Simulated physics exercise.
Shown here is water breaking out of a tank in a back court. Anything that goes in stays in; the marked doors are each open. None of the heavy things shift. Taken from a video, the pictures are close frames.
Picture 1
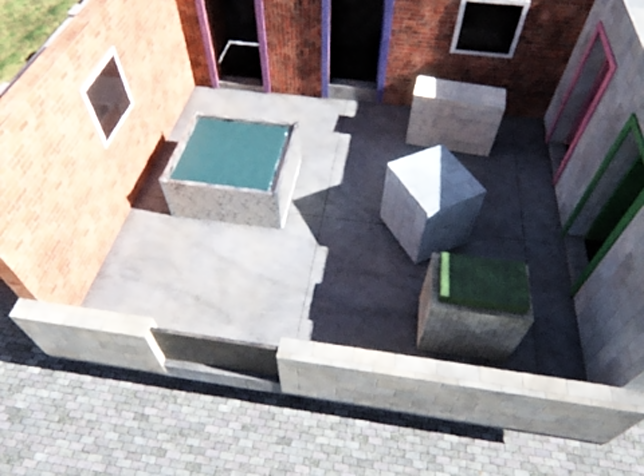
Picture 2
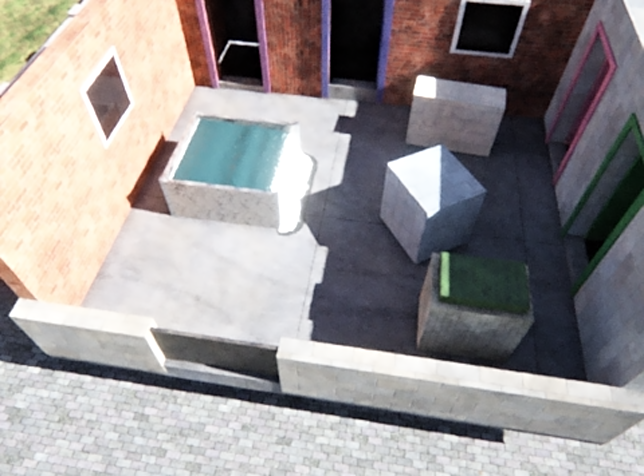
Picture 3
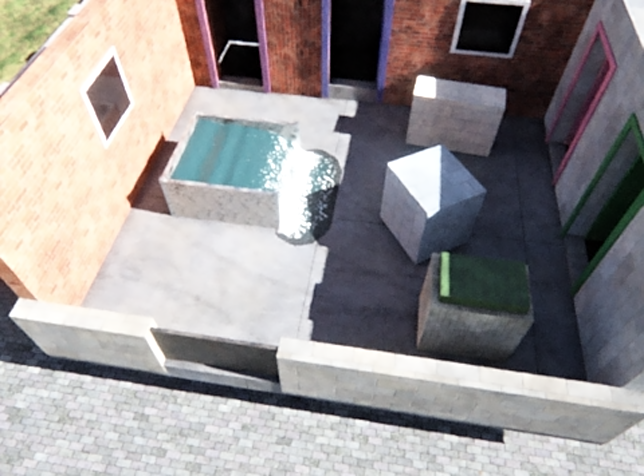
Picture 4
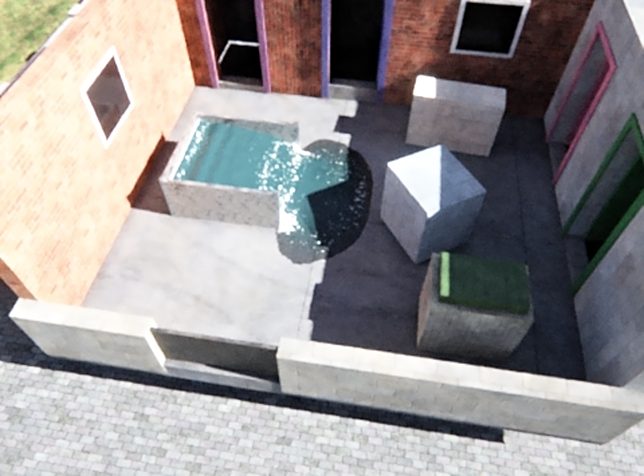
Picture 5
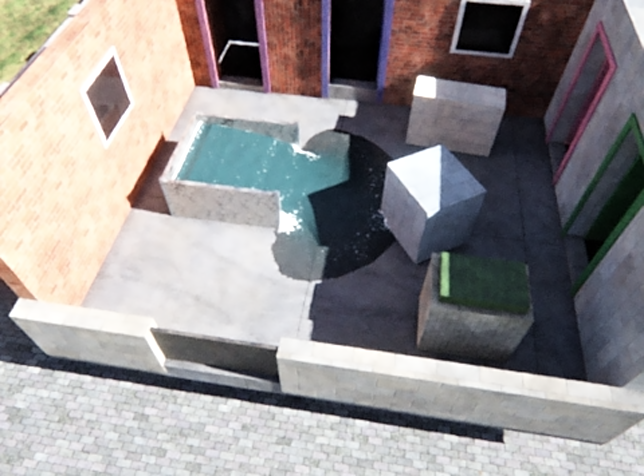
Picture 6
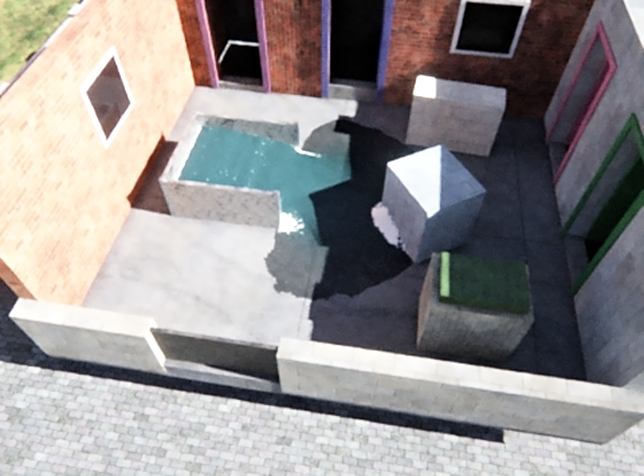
The footage shows a walled brick courtyard where water in a still, open tank bursts out through its right side, spreading across the paving in a widening dark pool that reaches around a tilted pale block.
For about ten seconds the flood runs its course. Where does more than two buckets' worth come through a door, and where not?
Through the blue door two buckets or less; through the pink door more than two buckets; through the green door two buckets or less; through the purple door two buckets or less.
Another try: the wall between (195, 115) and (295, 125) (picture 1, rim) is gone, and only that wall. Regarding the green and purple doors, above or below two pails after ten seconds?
In brief, the green door stops short; the purple door goes past the mark.
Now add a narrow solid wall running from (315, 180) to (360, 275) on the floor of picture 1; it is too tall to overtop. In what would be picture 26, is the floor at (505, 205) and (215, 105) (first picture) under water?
Taking the points in order, the first is inundated and the second is high and dry.
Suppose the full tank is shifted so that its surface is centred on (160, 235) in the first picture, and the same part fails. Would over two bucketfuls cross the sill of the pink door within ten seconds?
Pink: Undershoots.
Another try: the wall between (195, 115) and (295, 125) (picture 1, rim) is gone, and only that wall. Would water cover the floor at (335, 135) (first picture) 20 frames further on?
At that place: Covered.
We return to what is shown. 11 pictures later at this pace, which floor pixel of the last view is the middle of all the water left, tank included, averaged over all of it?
Somewhere around (367, 205) in the last view.
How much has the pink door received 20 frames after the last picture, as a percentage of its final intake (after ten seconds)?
I'd put it at about 90 per cent.
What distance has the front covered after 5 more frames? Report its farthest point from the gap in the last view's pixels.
Front's tip: Near (549, 172).
A moment on, water covers 35 % of the floor; the blue door wet at the sill, nothing in, the pink door not reached, the green door not reached, the purple door not reached.
Next, water covers 45 % of the floor; the blue door wet at the sill, nothing in, the pink door over two buckets in, the green door wet at the sill, nothing in, the purple door not reached.
Then, water covers 70 % of the floor; the blue door wet at the sill, nothing in, the pink door far over two buckets in, the green door under two buckets in, the purple door not reached.
Later, water covers 90 % of the floor; the blue door wet at the sill, nothing in, the pink door far over two buckets in, the green door under two buckets in, the purple door wet at the sill, nothing in.
In the end, water covers 100 % of the floor; the blue door wet at the sill, nothing in, the pink door far over two buckets in, the green door under two buckets in, the purple door wet at the sill, nothing in.
